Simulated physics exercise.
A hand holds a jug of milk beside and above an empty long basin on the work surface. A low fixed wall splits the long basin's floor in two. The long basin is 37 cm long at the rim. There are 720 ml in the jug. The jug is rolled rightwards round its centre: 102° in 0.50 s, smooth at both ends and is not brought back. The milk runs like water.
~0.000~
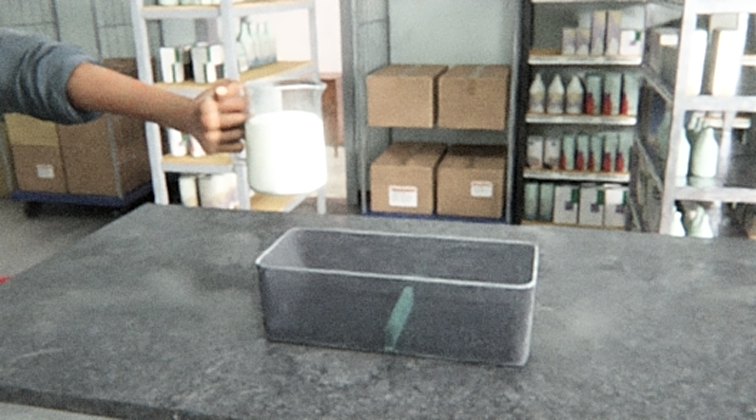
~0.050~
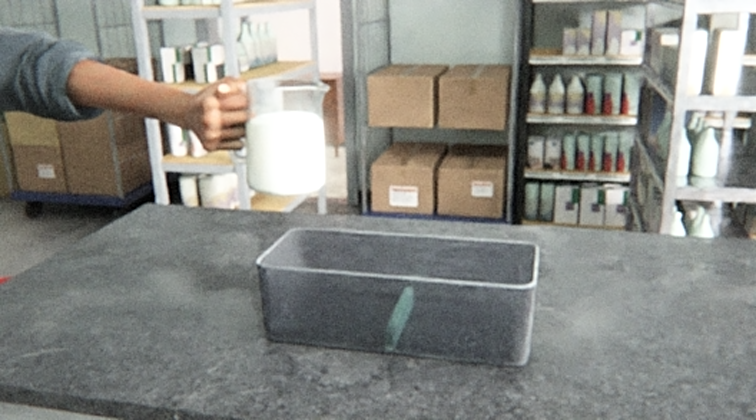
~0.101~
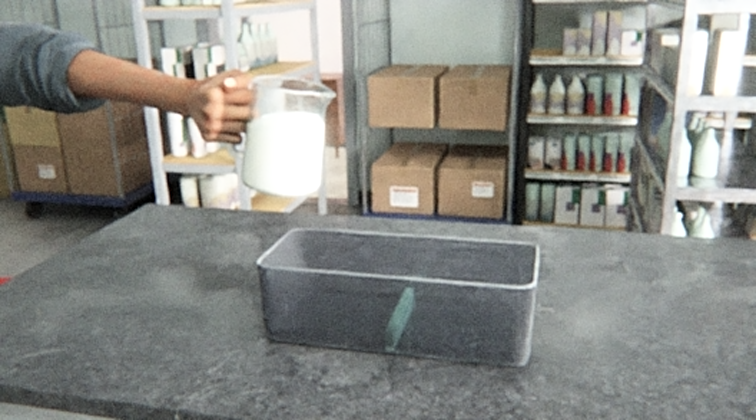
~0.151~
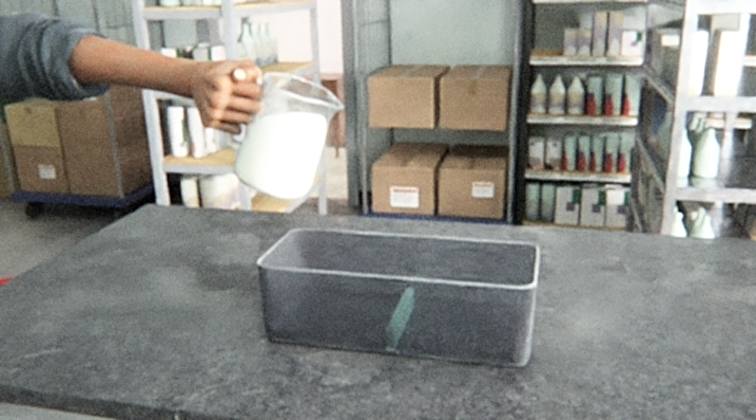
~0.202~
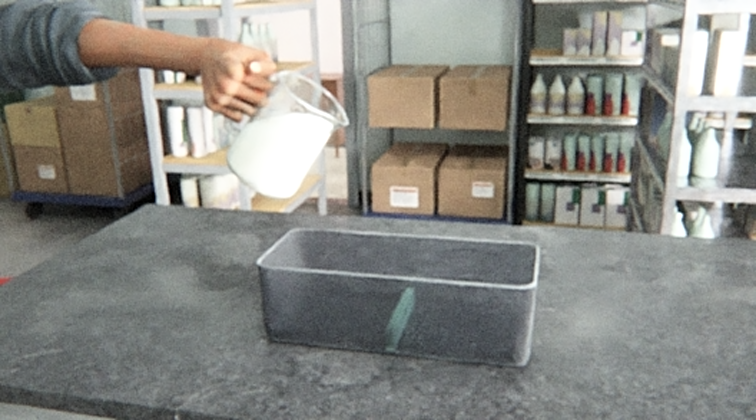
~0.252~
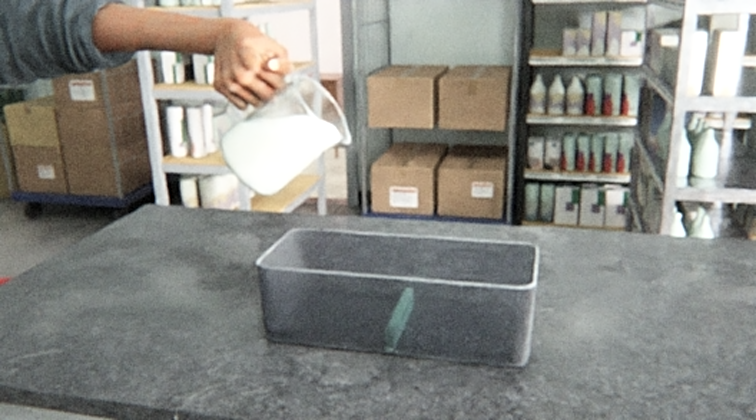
In the video, a hand holds a clear jug of white milk above and to the left of an empty, long transparent basin on a dark work surface, then steadily tilts the jug rightwards, with shelves and cardboard boxes behind.
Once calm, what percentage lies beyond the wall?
Roughly 51 per cent is past the wall.
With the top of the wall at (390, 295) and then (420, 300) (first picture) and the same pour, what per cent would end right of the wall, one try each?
In turn about 70 and 10 per cent.
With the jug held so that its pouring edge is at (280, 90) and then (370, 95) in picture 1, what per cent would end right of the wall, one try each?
In turn about 15 and 90 per cent.
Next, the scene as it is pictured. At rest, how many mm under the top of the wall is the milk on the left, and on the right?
Some 16 mm on the left and 16 mm on the right.
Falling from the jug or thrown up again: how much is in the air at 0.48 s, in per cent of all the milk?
About 24 per cent.
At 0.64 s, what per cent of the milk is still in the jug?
Near 30 in a hundred.
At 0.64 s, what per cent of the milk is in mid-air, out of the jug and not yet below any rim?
Some 26 per cent.
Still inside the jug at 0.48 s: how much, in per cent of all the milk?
Some 70 per cent.
Then, 0.48 s in, the tilt is 101° and 69 per cent is still to pour, 6 is left of the wall and 0 right of it.
Then, 0.64 s in, the tilt is 102° and 30 per cent is still to pour, 26 is left of the wall and 18 right of it.
Then, 0.81 s in, the tilt is 102° and 13 per cent is still to pour, 30 is left of the wall and 47 right of it.
Then, 1.00 s in, the tilt is 102° and 4 per cent is still to pour, 40 is left of the wall and 50 right of it.
Finally, 47 per cent lies left of the wall, 51 right of it and 2 outside.
